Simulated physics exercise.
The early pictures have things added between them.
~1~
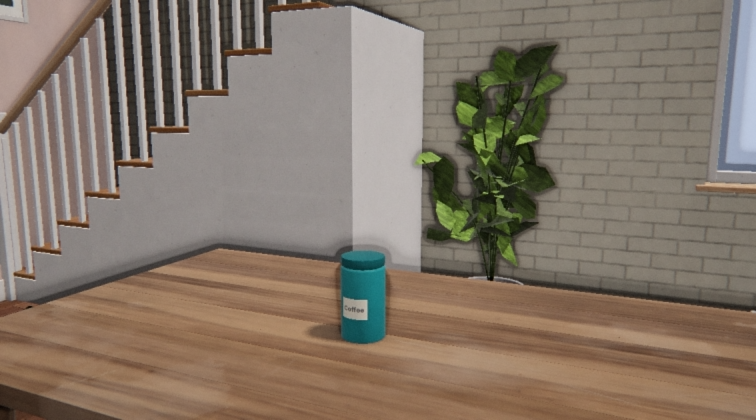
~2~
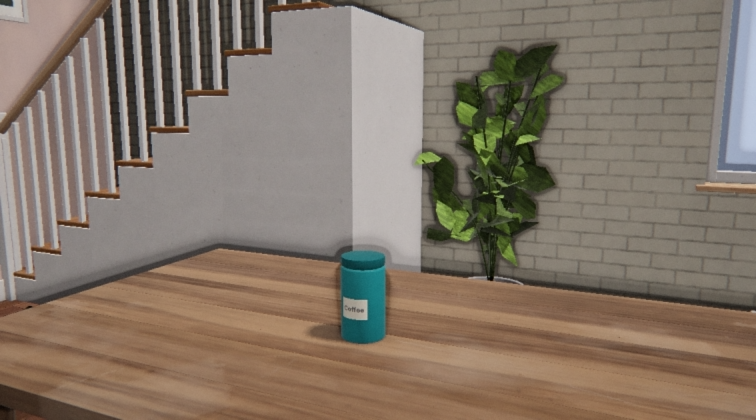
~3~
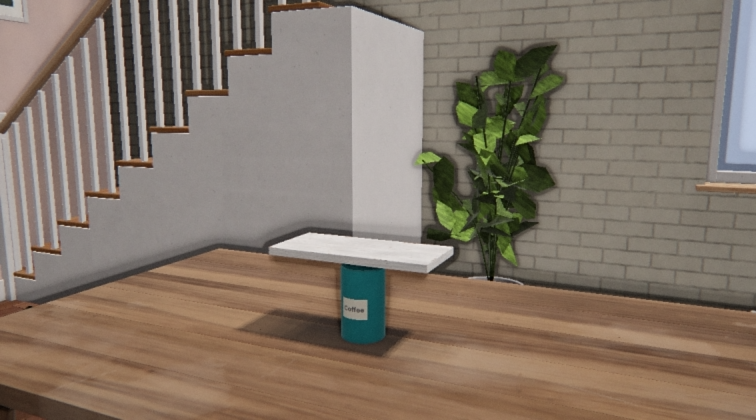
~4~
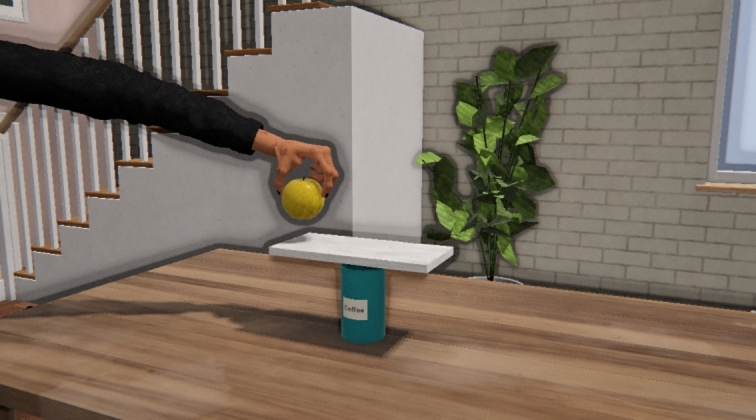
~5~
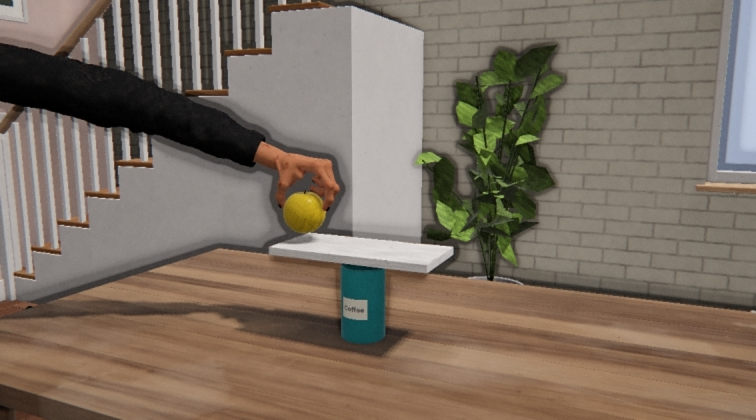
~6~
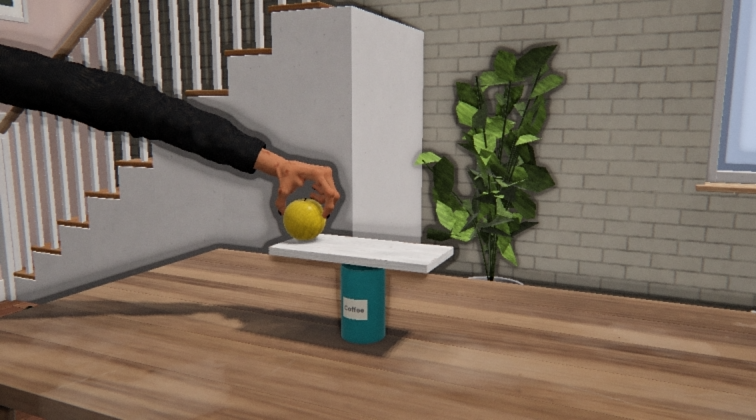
A hand in a black sleeve lowered a yellow apple onto the left end of a white board, which had appeared on top of a turquoise jar standing alone on a wooden table.
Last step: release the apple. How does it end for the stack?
The stack is not secure.
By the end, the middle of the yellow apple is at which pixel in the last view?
End position in the final view: Approximately (290, 303).
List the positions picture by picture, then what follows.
The last thing is not in view yet; turquoise jar (363, 296), in the first picture.
The last thing is not in view yet; turquoise jar (363, 296), in the second picture.
The last thing is not in view yet; turquoise jar (363, 296), in the third picture.
Still above its spot; yellow apple (303, 198); turquoise jar (363, 296), in the fourth picture.
Still above its spot; yellow apple (304, 212); turquoise jar (363, 296), in the fifth picture.
In place under the hand; yellow apple (305, 219); turquoise jar (363, 296), in the sixth picture.
Then, 0.50 s later than the last frame, yellow apple now fallen; white board tilted by 51°.
Then, 0.60 s later than the last frame, white board tilted by 70°.
When it is over, fallen, yellow apple; lying over in the stack, white board; turquoise jar as before. End places, in pixels of the last picture, yellow apple near (290, 303). The stack gives way.
